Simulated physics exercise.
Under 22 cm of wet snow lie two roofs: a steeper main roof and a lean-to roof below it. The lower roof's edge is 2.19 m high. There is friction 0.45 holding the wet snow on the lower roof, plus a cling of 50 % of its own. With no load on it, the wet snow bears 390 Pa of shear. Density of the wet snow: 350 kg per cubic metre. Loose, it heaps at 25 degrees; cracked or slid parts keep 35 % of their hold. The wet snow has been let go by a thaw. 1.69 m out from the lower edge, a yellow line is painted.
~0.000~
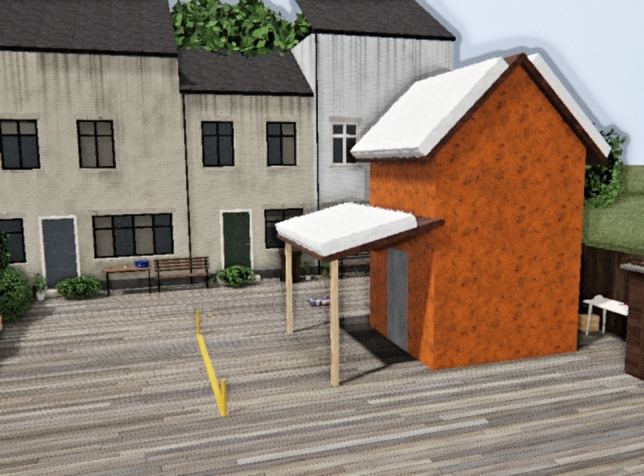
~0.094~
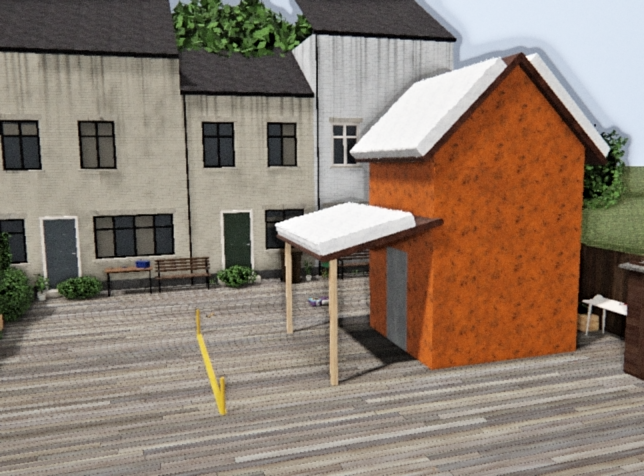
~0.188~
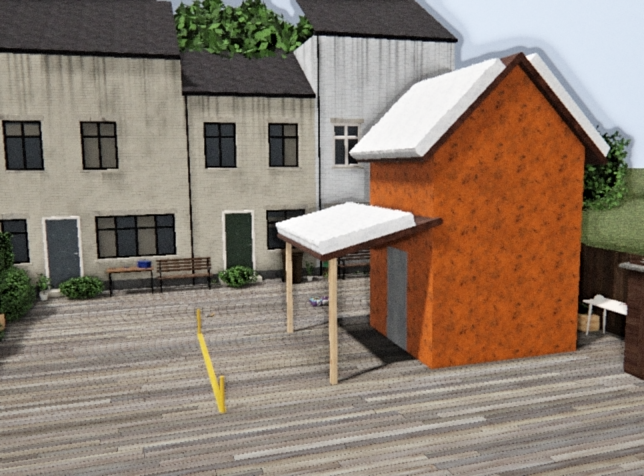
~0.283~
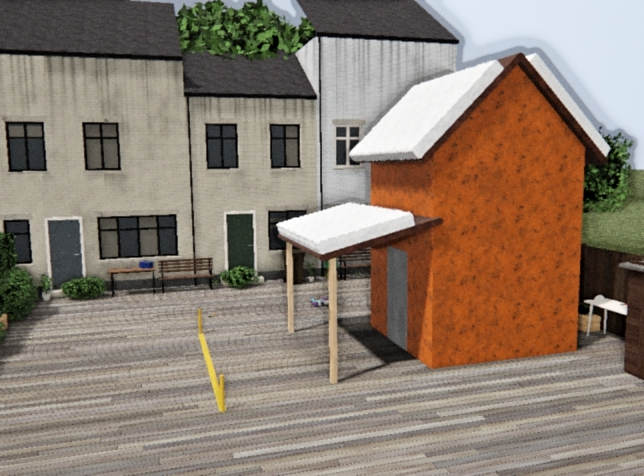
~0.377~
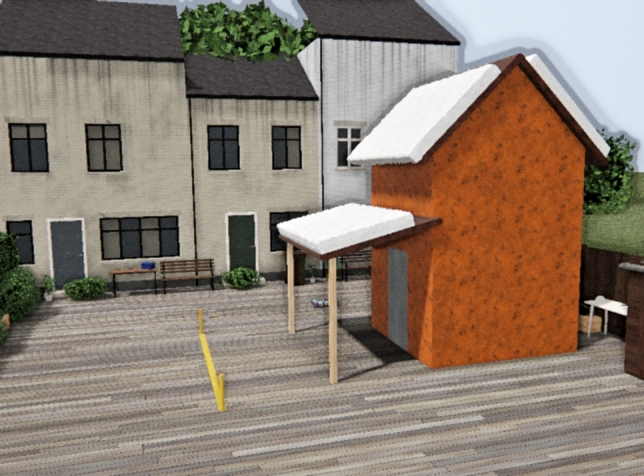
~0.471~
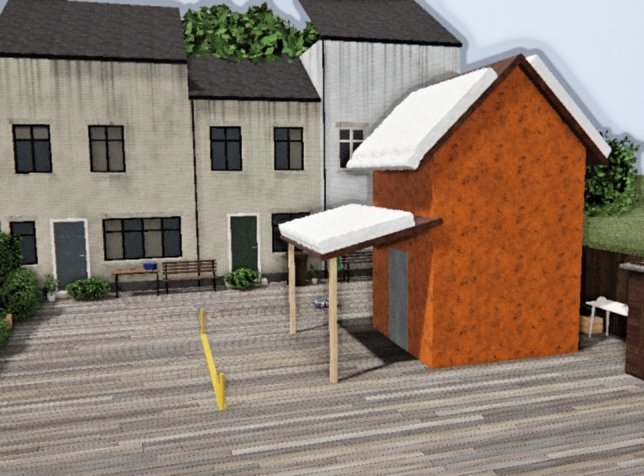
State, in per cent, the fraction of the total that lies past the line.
4 per cent.
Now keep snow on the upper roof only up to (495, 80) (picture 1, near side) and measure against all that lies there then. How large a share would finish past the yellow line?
Result: Approx. 1 % past the line.
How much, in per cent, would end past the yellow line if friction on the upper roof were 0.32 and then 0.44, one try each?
First some 16 %, after that some 12 %.
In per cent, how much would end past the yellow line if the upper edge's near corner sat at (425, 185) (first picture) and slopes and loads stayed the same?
0 %, roughly.
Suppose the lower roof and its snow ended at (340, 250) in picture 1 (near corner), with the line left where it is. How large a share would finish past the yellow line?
8 %.
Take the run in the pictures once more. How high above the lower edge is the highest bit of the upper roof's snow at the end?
0.7 m or so.
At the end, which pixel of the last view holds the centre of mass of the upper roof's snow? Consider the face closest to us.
Close to (324, 291) in the last picture.
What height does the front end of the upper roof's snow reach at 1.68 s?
I'd say around 2.6 metres.
By 1.03 s, none is below the lower edge and 0 % is past the line.
By 1.68 s, none is below the lower edge and 0 % is past the line.
By 2.34 s, 28 % is below the lower edge and 0 % is past the line.
By 3.00 s, 34 % is below the lower edge and 4 % is past the line.
By 3.60 s, at the end, 34 % is below the lower edge and 4 % is past the line.
